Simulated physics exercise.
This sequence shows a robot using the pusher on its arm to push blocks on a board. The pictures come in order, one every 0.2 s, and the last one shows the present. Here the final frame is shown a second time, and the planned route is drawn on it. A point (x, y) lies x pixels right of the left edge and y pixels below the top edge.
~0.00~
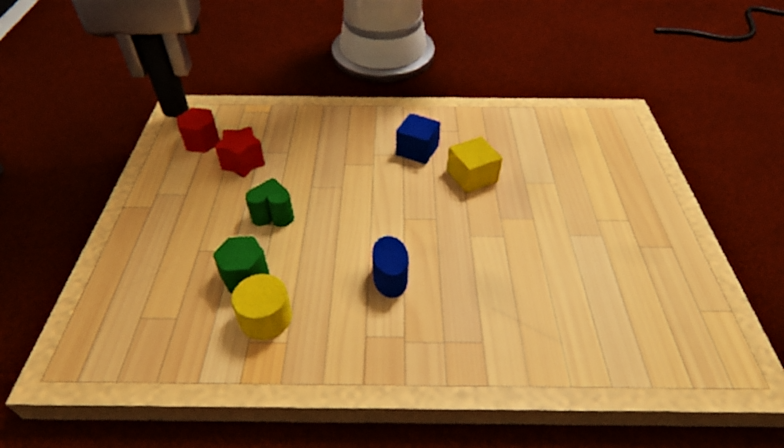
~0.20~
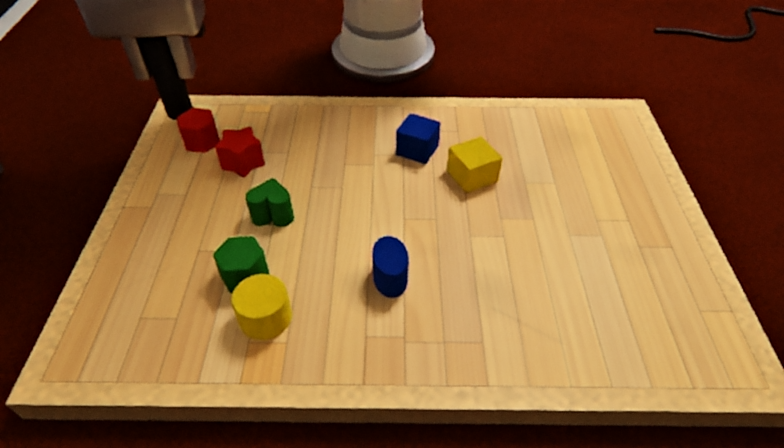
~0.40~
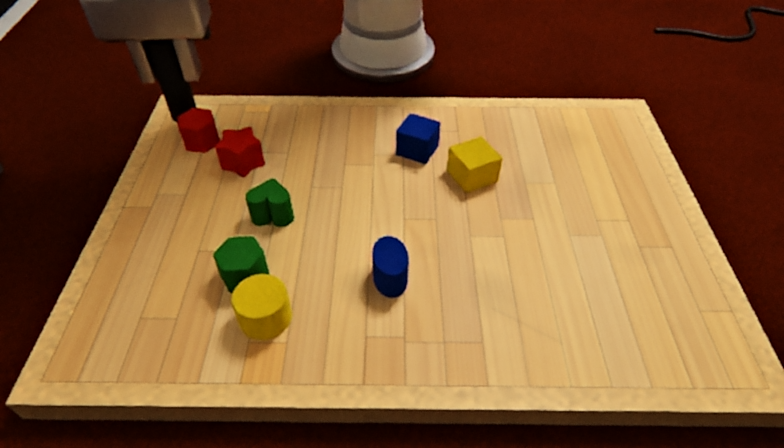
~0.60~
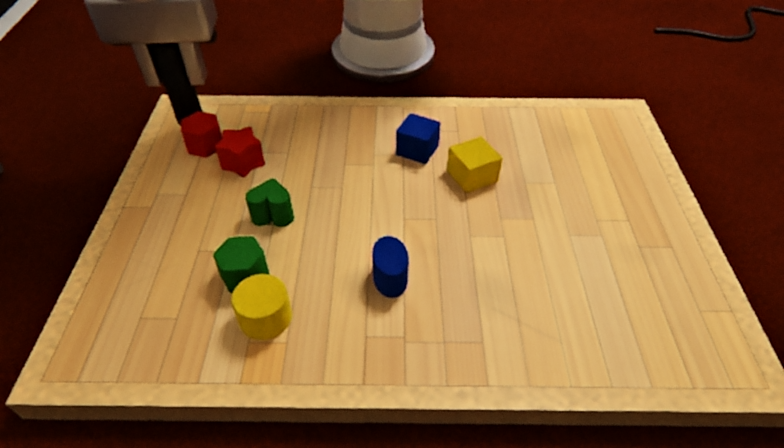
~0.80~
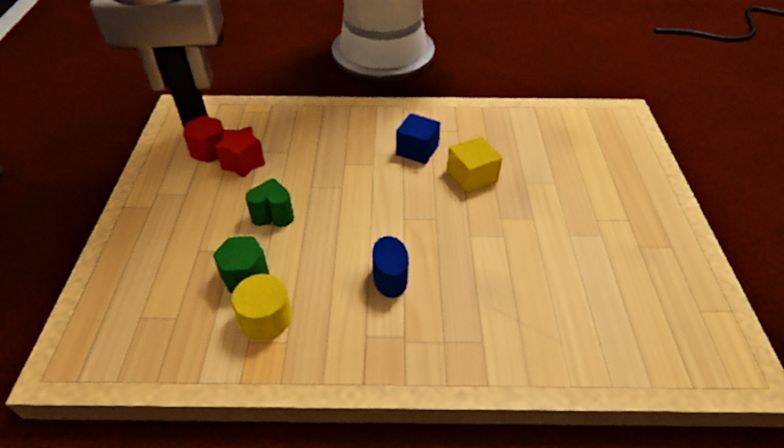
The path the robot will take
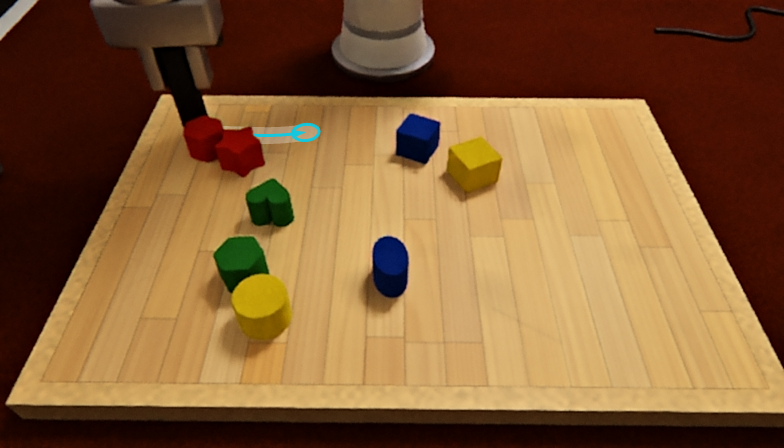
At first, a robot arm's dark pusher rests near the red hexagon at the upper left of a wooden board scattered with red, green, blue and yellow blocks. The pusher edges right and slightly downward, then nudges the red hexagon a short way toward the red star, while the other blocks stay still.
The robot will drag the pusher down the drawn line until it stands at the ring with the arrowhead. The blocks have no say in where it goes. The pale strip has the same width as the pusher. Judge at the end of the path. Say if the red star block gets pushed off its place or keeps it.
The red star block changes place.
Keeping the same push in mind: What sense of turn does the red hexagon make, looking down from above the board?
From overhead, the rotation is clockwise.
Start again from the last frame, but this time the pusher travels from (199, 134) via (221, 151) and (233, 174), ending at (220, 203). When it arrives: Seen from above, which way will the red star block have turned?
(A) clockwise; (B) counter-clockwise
It's B.
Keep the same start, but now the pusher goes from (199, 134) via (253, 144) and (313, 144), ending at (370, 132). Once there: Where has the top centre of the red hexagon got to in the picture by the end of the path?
The middle of its top is at (215, 137).
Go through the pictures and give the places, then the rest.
Tip of the pusher at (176, 110), middles of tops, red hexagon at (195, 118), red star block at (237, 139), in the first picture.
Pusher at (180, 113), nothing pushed, in the second picture.
Pusher at (185, 116), nothing pushed, in the third picture.
Pusher at (190, 119), red hexagon at (198, 122), in the fourth picture.
Pusher at (196, 123), red hexagon at (202, 126), red star block at (237, 139), in the fifth picture.
The line goes from (199, 134) over (252, 135) to (306, 132).
On the path given first. One third of the way, pusher at (232, 124); red hexagon at (211, 130), turned 40° clockwise; red star block at (243, 144).
Two thirds of the way, pusher at (269, 125); red hexagon at (211, 130), turned 40° clockwise; red star block at (243, 144).
At the end, pusher at (304, 122); red hexagon at (211, 130), turned 40° clockwise; red star block at (243, 144).
